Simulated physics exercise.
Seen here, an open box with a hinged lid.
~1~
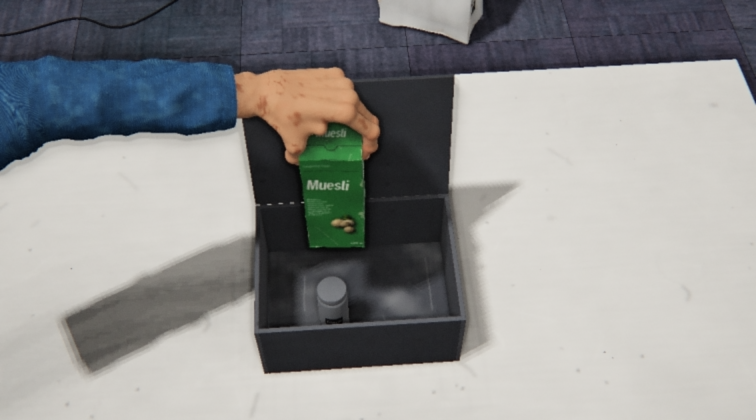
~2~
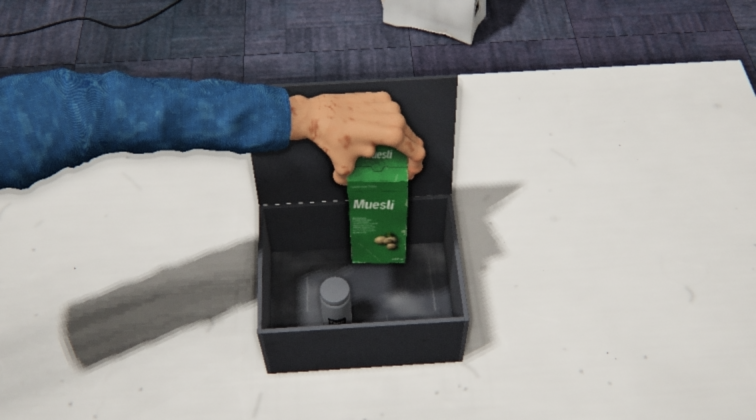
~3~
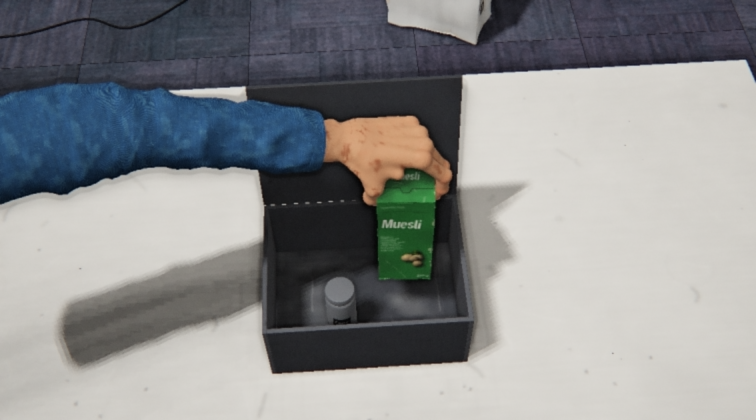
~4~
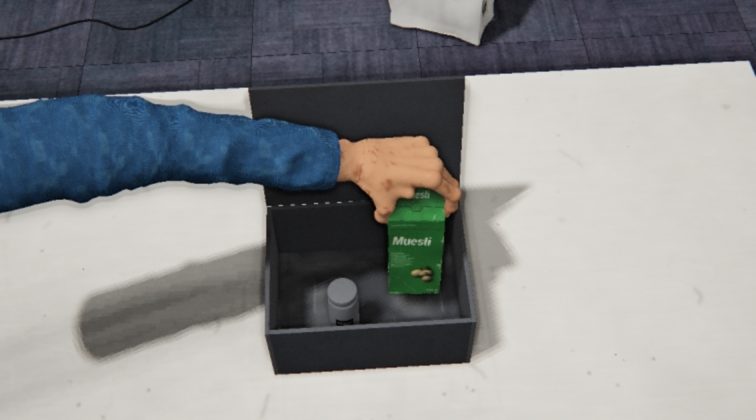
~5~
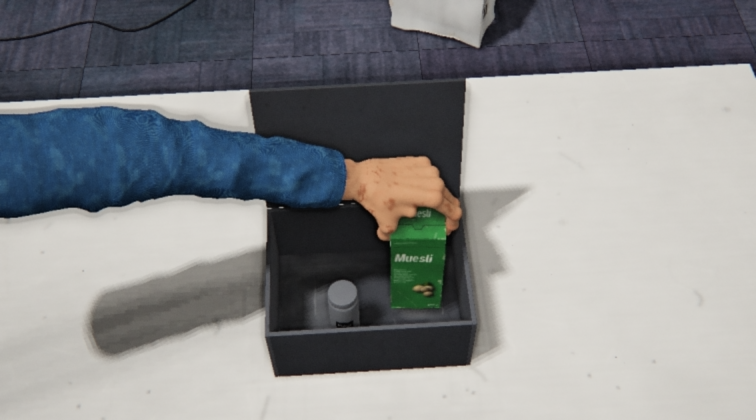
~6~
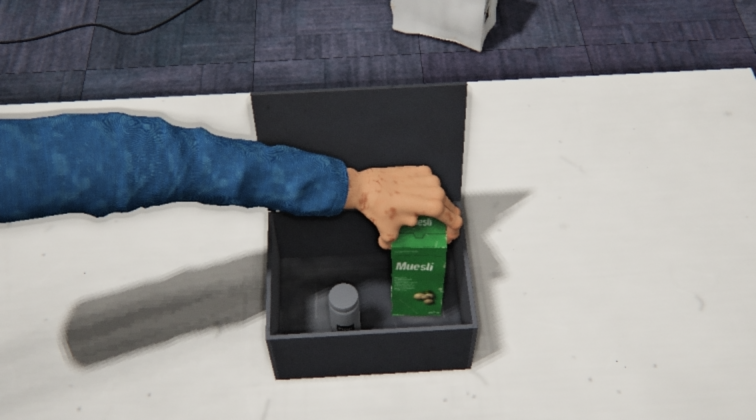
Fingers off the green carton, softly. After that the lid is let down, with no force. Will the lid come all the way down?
The lid stays ajar.
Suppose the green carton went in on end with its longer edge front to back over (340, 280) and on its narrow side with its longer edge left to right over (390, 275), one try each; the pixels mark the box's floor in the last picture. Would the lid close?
First try: It will not close; second try: It shuts flat.
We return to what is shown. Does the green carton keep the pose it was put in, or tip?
The green carton keeps its pose.
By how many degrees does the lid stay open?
Some 50° above the rim.
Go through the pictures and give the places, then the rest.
On its way; green carton (335, 187); grey shaker (333, 306), in the first picture.
On its way; green carton (378, 206); grey shaker (336, 307), in the second picture.
On its way; green carton (405, 225); grey shaker (341, 307), in the third picture.
On its way; green carton (415, 241); grey shaker (344, 308), in the fourth picture.
On its way; green carton (417, 258); grey shaker (344, 310), in the fifth picture.
In place under the hand; green carton (417, 266); grey shaker (345, 313), in the sixth picture.
Then, 1.20 s after the last picture, lid 84° above the rim.
Then, 1.50 s after the last picture, lid 63° above the rim.
At rest, lid 50° above the rim; both in place. Seen from the same camera at the end, green carton near (417, 266).
